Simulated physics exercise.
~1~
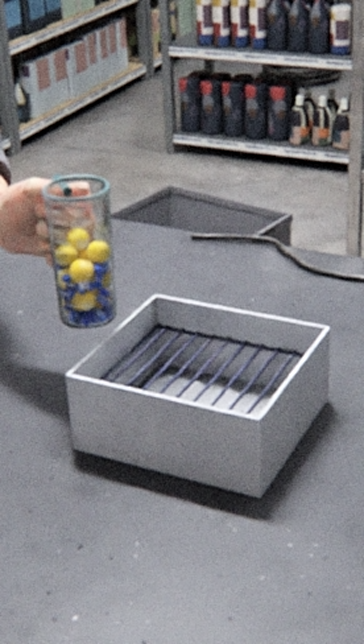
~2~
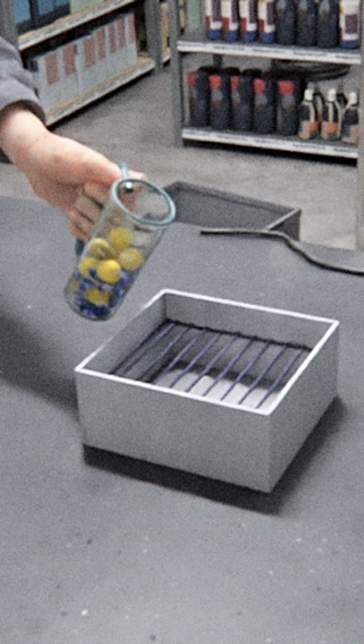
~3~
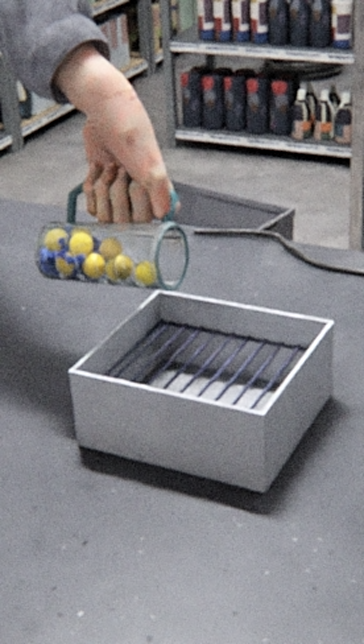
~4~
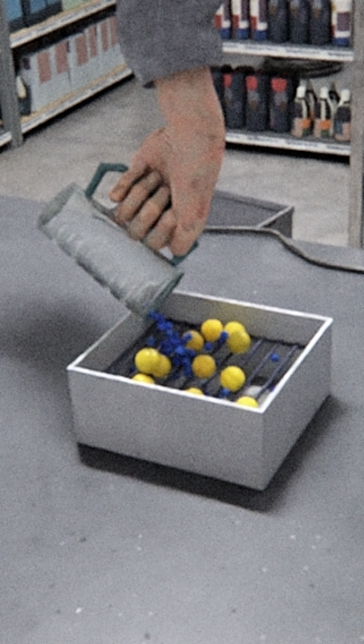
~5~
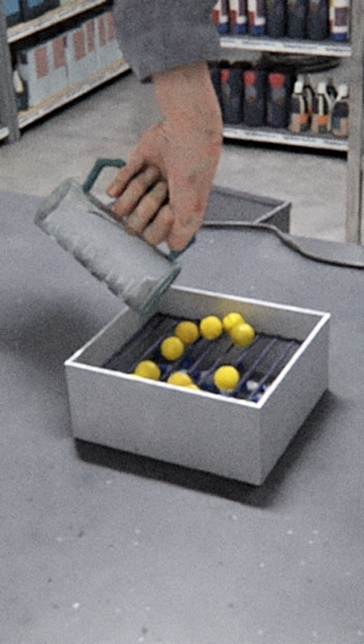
At the start, a hand at the left holds a clear cup of yellow balls and small blue pieces upright beside an open grey box with a wire rack across it. The hand moves the cup to the right and tilts it until it lies on its side near the box. It then tips the cup further, mouth down, and the yellow balls and blue bits tumble out onto the rack. The blue pieces slip down between the wires while the yellow balls stay on top. In the end, the cup is empty, the yellow balls rest on the rack, and the blue pieces lie beneath it.
